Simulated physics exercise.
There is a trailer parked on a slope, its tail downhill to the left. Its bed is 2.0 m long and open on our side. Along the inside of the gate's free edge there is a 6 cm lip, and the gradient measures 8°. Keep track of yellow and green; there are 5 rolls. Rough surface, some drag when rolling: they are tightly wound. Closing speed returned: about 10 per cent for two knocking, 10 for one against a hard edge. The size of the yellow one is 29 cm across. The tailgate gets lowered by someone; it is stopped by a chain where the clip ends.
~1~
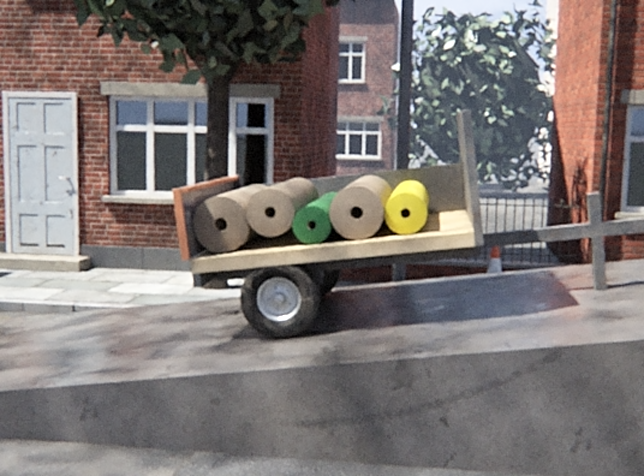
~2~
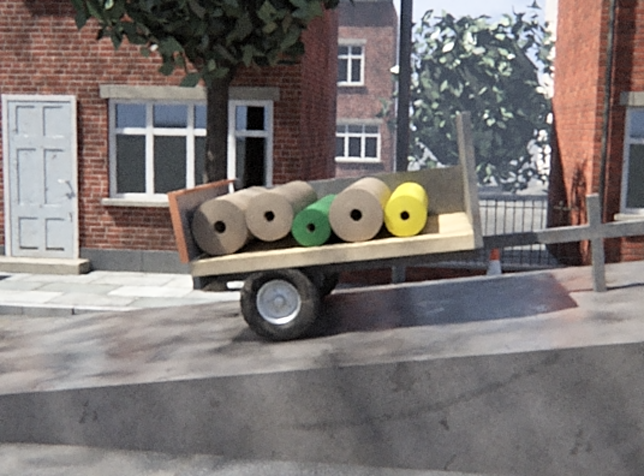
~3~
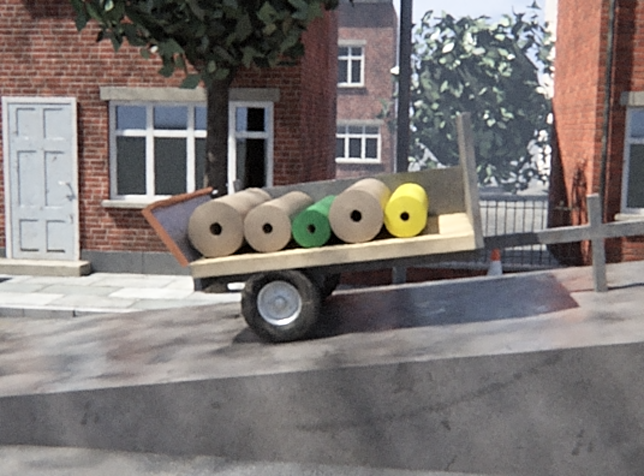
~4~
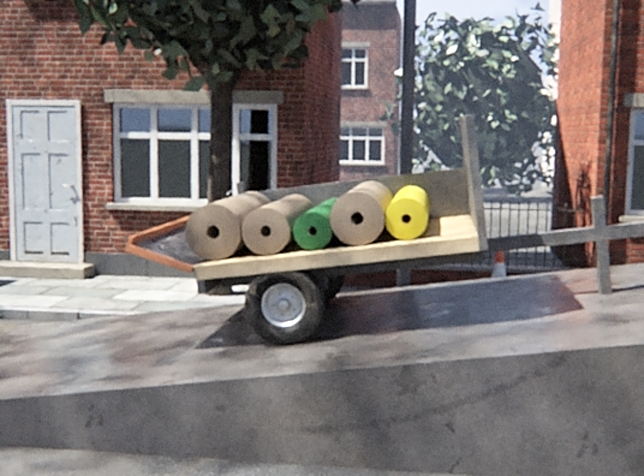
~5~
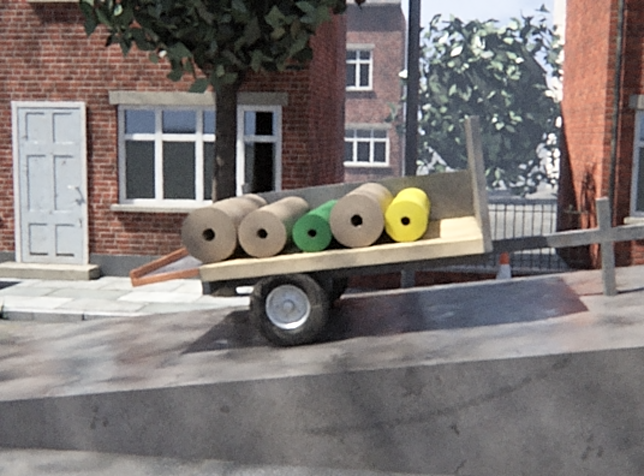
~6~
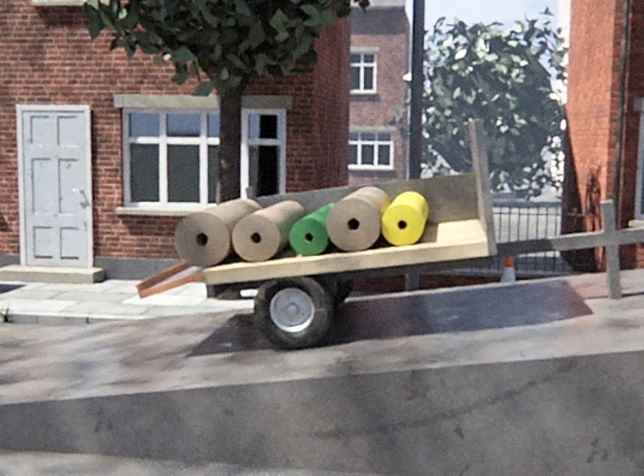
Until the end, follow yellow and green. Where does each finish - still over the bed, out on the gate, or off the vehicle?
They finish as follows: Yellow roll - off the vehicle; green - off the vehicle.
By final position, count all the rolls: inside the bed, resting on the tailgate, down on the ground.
0, 0, 5.
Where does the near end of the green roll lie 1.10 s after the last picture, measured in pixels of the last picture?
(213, 248), more or less.
Then, 0.5 s after the last picture, yellow is on the bed, 115 cm short of the hinge, rolling left; green is on the bed, 50 cm short of the hinge, rolling left; 0 of 5 are out.
Then, 1.1 s after the last picture, yellow is on the bed, 70 cm short of the hinge, rolling left; green is on the bed, 5 cm short of the hinge, rolling left; 1 of 5 is out.
Then, 1.8 s after the last picture, yellow is on the gate, 5 cm past the hinge, rolling left; green is dropping off the gate; 3 of 5 are out.
Then, 2.5 s after the last picture, yellow is dropping off the gate; green is out on the ground; 5 of 5 are out.
At rest (4.2 s after the last picture), yellow is off the vehicle; green is out on the ground; 5 of 5 are out.
